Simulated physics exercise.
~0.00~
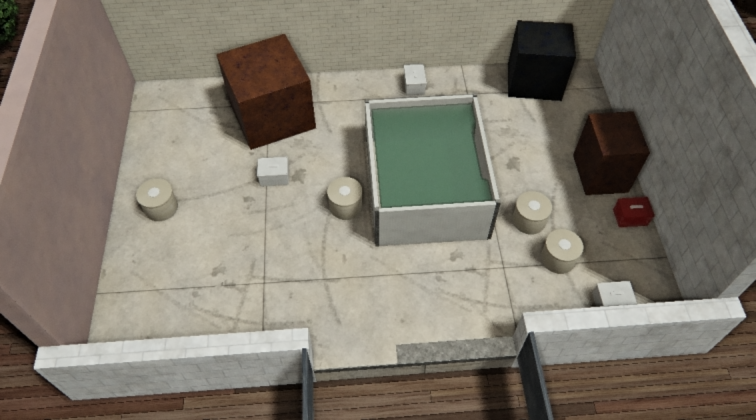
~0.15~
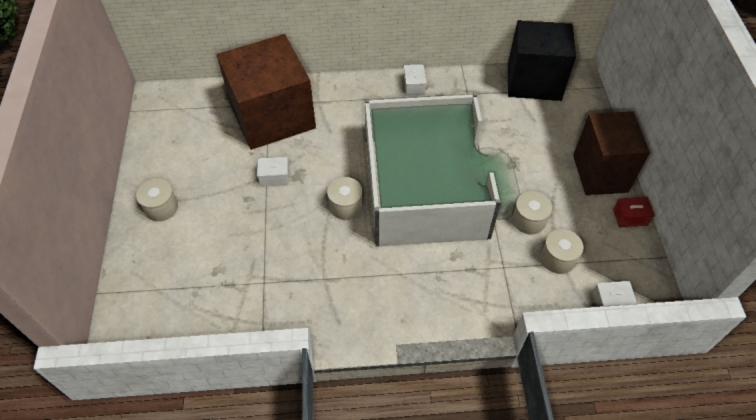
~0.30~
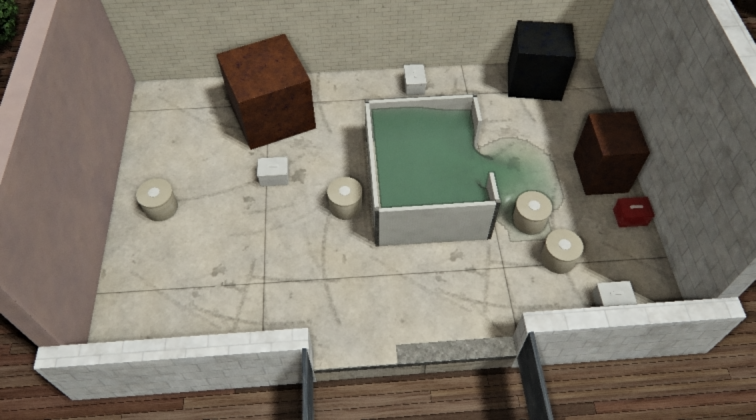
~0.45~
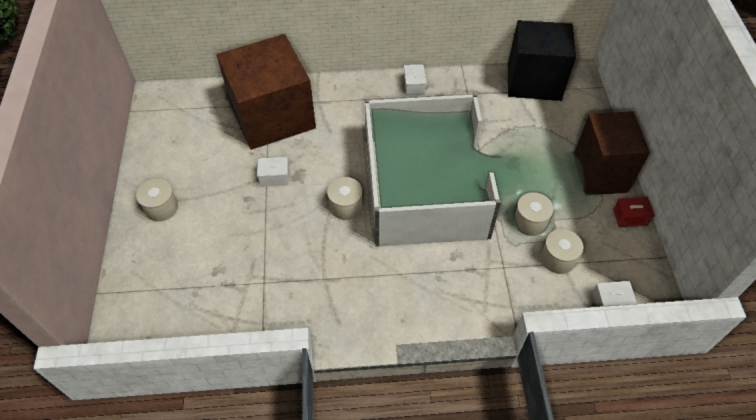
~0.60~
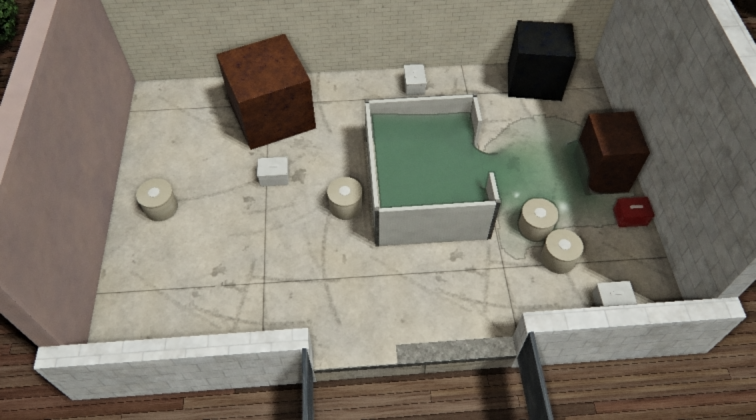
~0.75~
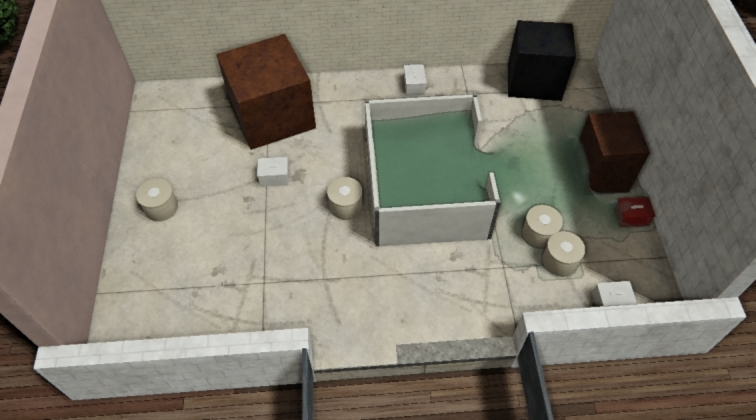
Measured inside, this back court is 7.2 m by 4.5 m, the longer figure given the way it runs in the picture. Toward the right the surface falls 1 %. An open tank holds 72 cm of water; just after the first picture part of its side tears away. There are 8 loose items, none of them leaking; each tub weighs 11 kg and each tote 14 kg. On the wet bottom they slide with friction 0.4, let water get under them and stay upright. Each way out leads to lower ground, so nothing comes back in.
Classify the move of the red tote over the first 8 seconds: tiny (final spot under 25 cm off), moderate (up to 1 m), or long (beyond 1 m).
Long.
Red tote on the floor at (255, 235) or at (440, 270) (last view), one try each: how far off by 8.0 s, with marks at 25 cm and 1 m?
Well, the first time it keeps still, and the second time it keeps still.
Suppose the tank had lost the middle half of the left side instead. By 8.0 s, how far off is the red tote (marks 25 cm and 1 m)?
With that failure, the red tote remains in position.
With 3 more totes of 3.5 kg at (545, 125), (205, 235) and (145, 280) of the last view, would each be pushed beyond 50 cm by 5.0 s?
Beyond it, within it, within it.
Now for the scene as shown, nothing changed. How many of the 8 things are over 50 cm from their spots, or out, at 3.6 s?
I count 2 of them.
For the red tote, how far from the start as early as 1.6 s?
20 cm, give or take.
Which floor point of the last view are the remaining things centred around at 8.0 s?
That lands at roughly (381, 222).
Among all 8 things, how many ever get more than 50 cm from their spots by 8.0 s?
Count: 4.
After 1.6 s the red tote is near (649, 220), 0.2 m from its start, aground; 0 of 8 are out; 0 afloat.
After 3.6 s the red tote is near (568, 302), 1.8 m from its start, afloat; 0 of 8 are out; 1 afloat.
After 5.6 s the red tote is near (441, 306), 3.0 m from its start, aground; 0 of 8 are out; 2 afloat.
After 8.0 s the red tote is near (433, 305), 3.0 m from its start, aground; 0 of 8 are out; 1 afloat.
